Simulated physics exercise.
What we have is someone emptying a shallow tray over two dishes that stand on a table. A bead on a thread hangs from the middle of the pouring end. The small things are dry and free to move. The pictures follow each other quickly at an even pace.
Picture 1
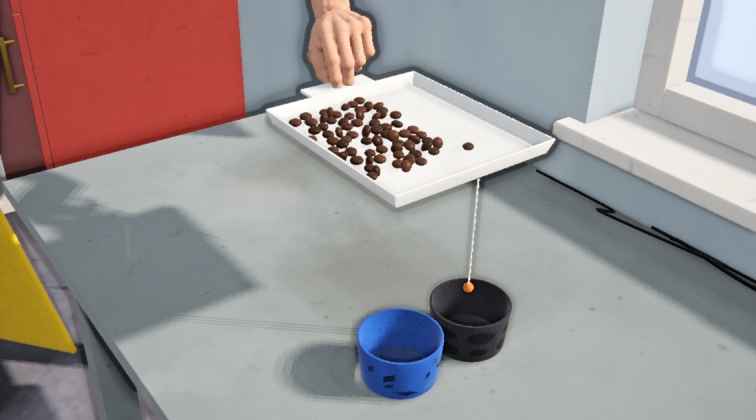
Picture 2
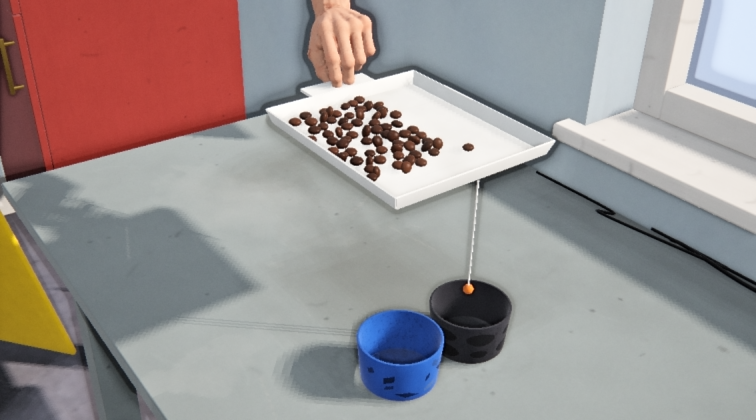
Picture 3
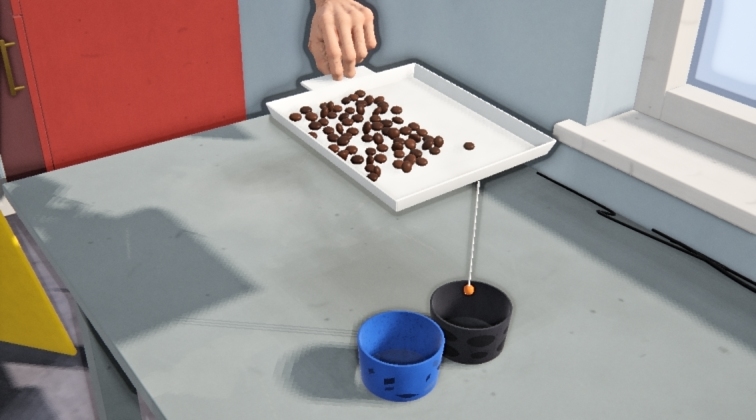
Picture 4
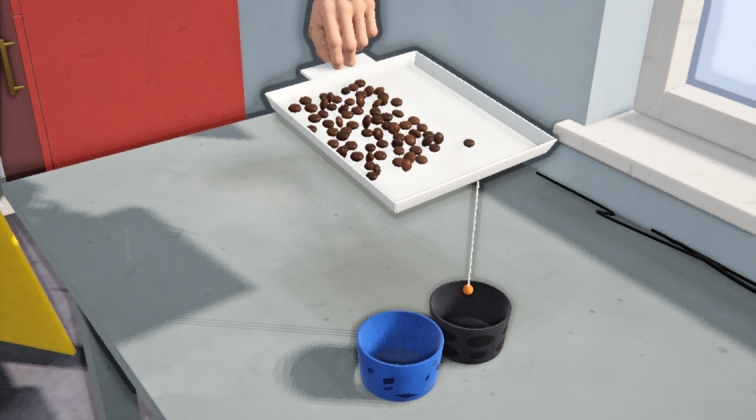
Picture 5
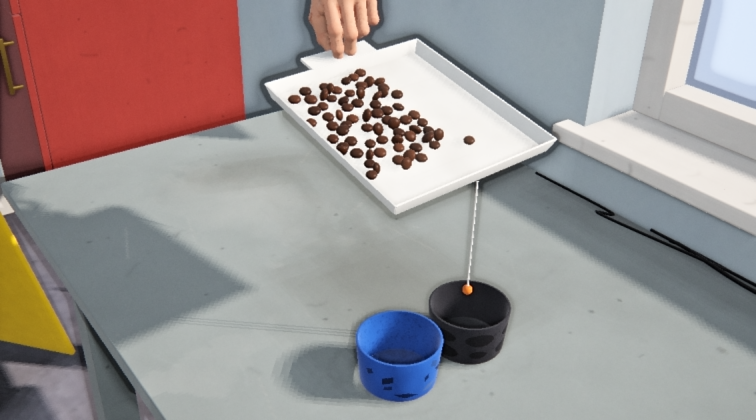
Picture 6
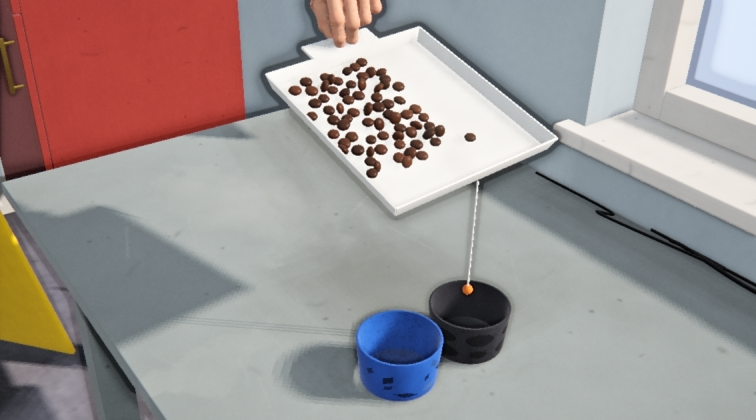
We see a hand holding a white tray of small brown pieces above a blue dish and a black dish; the hand gradually raises the tray's back, tilting it toward its lower left front corner while the dishes stay still.
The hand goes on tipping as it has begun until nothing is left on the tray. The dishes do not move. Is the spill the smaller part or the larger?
In the dishes lies more than half of it.
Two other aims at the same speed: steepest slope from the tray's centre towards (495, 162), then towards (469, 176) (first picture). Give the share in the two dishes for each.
The first gives 20 %, the second 30 %.
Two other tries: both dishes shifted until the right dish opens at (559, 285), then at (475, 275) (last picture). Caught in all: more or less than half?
First the smaller part, then not half.
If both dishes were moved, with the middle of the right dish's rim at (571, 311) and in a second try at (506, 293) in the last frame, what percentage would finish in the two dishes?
First some 10, then 50 per cent.
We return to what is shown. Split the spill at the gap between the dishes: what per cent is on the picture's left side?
It comes to 40 per cent or so.
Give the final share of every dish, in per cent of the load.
For the left dish some 60 %, for the right dish some 10 %.
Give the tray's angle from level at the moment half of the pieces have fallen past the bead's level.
At some 90 degrees.
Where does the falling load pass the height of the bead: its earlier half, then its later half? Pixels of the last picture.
Around (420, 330) and then (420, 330).
Soon, tray tipped steeply; most on the tray; a small part in the air.
A while on, tray tipped right over; a small part on the tray; about half in the left dish; a stray few in the right dish; about a quarter outside both; a small part in the air.
Towards the end, tray tipped past a quarter turn; about two thirds in the left dish; a small part in the right dish; about a quarter outside both.
Finally, tray tipped past a quarter turn; about two thirds in the left dish; a small part in the right dish; about a quarter outside both.
